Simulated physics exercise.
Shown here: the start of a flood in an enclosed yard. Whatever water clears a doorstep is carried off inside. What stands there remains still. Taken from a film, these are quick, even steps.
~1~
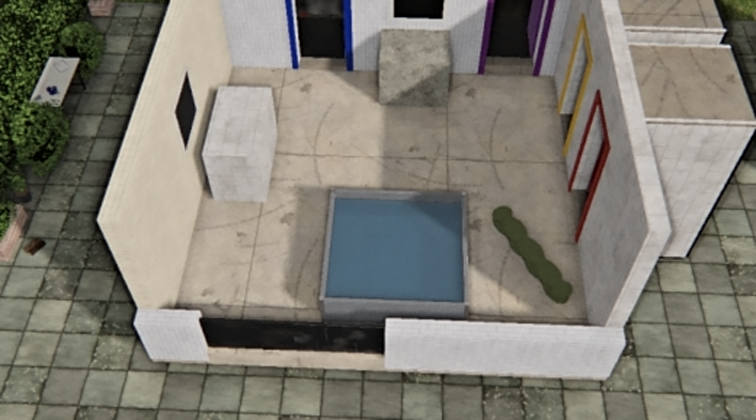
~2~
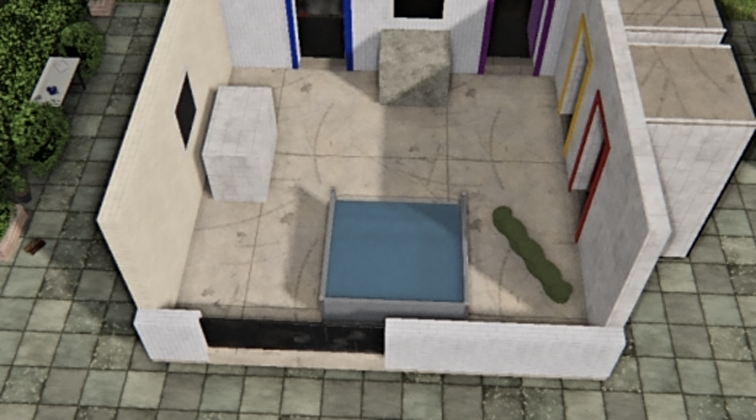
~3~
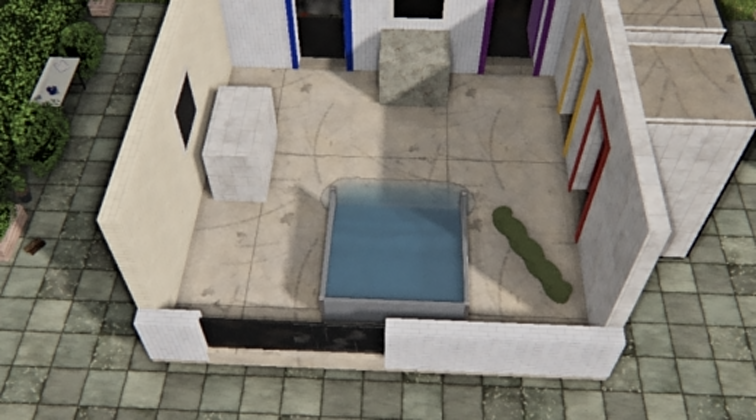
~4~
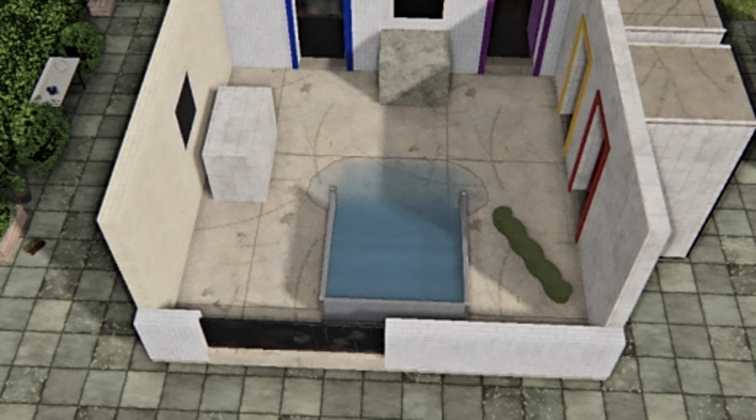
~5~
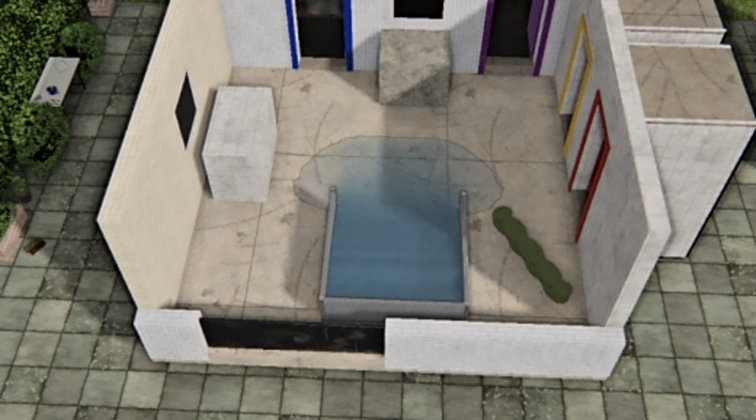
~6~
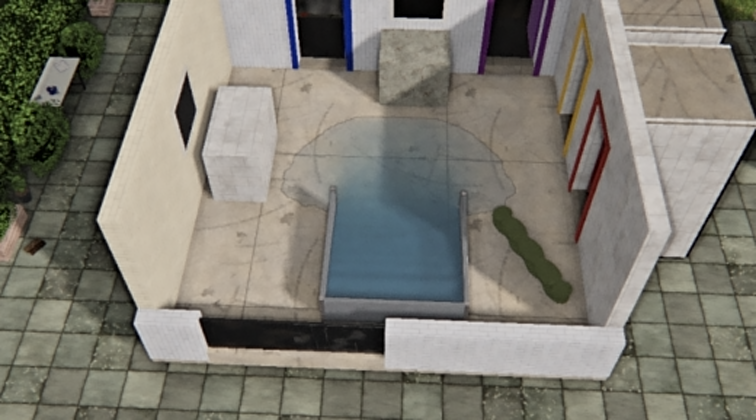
Water poured out of the open far side of a tank in a walled yard and spread across the paved floor in a widening, rounded sheet toward the back wall.
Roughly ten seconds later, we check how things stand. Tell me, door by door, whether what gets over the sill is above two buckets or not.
Outcome: The yellow door overshoots the mark there; the purple door doesn't overshoot the mark there; the blue door overshoots the mark there; the red door doesn't overshoot the mark there.
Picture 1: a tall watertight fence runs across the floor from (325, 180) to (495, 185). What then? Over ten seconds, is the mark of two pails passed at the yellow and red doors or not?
Yellow door: Stays within the limit; red door: Tops the limit.
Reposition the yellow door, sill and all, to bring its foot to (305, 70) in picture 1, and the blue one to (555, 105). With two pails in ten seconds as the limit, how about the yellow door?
Well, the way I see it, the yellow door crosses the threshold.
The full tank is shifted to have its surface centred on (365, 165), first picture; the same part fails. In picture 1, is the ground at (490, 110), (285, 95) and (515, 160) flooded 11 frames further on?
In the order asked: Reached by the flood, reached by the flood, reached by the flood.
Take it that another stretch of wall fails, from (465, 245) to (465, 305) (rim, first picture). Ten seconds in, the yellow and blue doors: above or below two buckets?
Put simply: The yellow one clears the cutoff; as for the blue one, it falls below the cutoff.
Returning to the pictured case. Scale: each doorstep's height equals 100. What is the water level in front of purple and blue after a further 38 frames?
I reckon it's around 40 and then 180 per cent.
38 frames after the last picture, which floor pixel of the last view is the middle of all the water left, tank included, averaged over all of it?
My pick is pixel (383, 153).
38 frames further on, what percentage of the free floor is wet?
About 75 per cent.
A moment on, water covers 40 % of the floor; the yellow door not reached, the purple door not reached, the blue door not reached, the red door not reached.
Next, water covers 50 % of the floor; the yellow door wet at the sill, nothing in, the purple door wet at the sill, nothing in, the blue door over two buckets in, the red door not reached.
Then, water covers 55 % of the floor; the yellow door under two buckets in, the purple door wet at the sill, nothing in, the blue door far over two buckets in, the red door not reached.
Later, water covers 75 % of the floor; the yellow door far over two buckets in, the purple door under two buckets in, the blue door far over two buckets in, the red door wet at the sill, nothing in.
In the end, water covers 95 % of the floor; the yellow door far over two buckets in, the purple door under two buckets in, the blue door far over two buckets in, the red door under two buckets in.
